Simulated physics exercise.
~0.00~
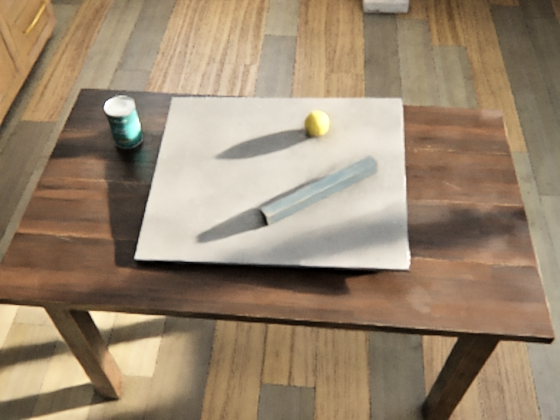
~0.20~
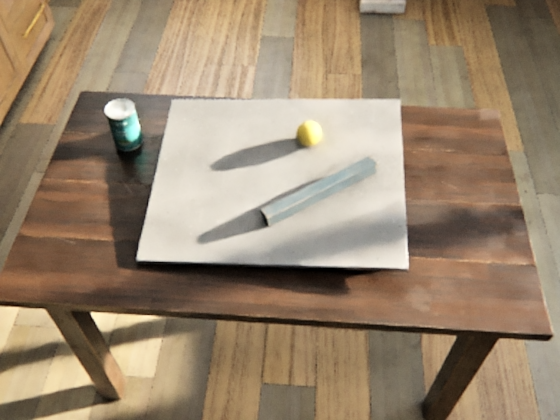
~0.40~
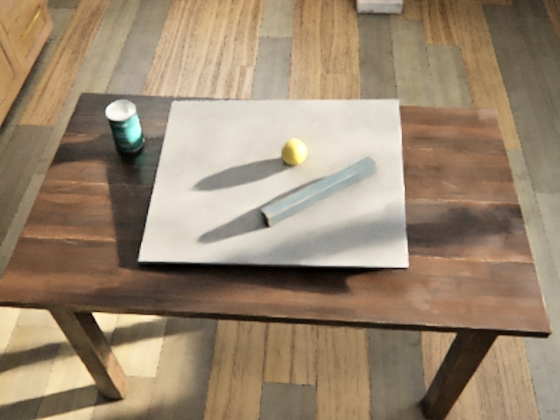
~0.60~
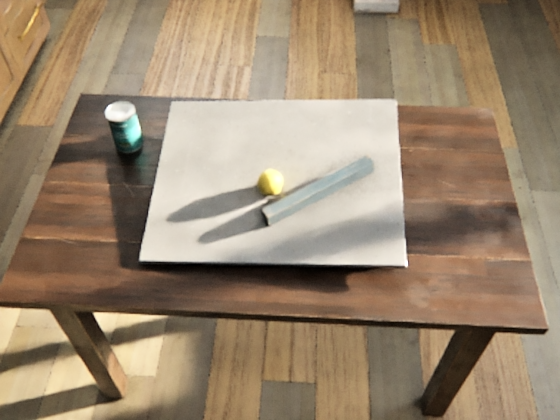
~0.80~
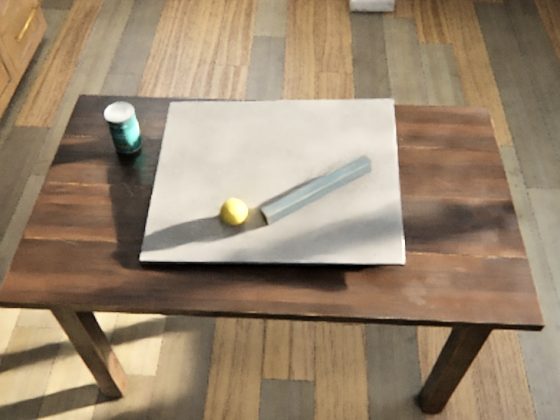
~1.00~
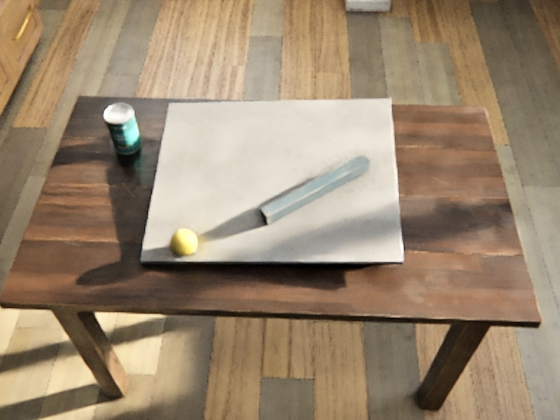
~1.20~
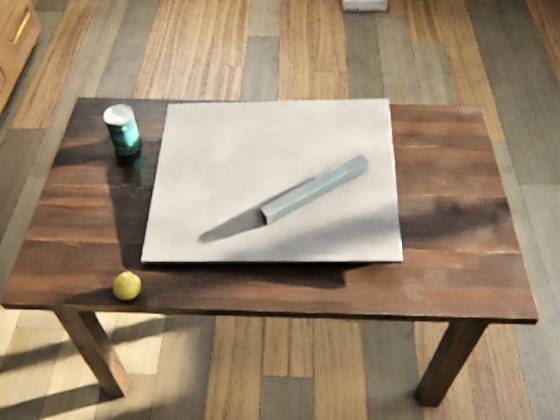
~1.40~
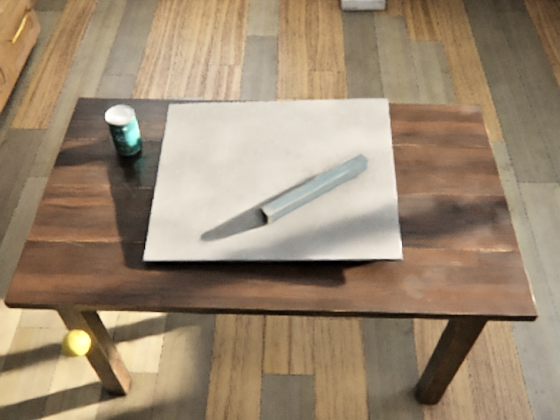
A yellow lemon sits near the back of a pale board lying on a dark wooden table, with a turquoise tin standing to the left and a long grey block fixed across the board. The lemon starts rolling toward the viewer and to the left, slowly at first. It passes close by the left end of the block and picks up speed as it heads for the board's near left corner. It rolls off the board onto the wood, then goes over the near edge of the table. At the end it is below the tabletop by the left leg, while the tin still stands in place.
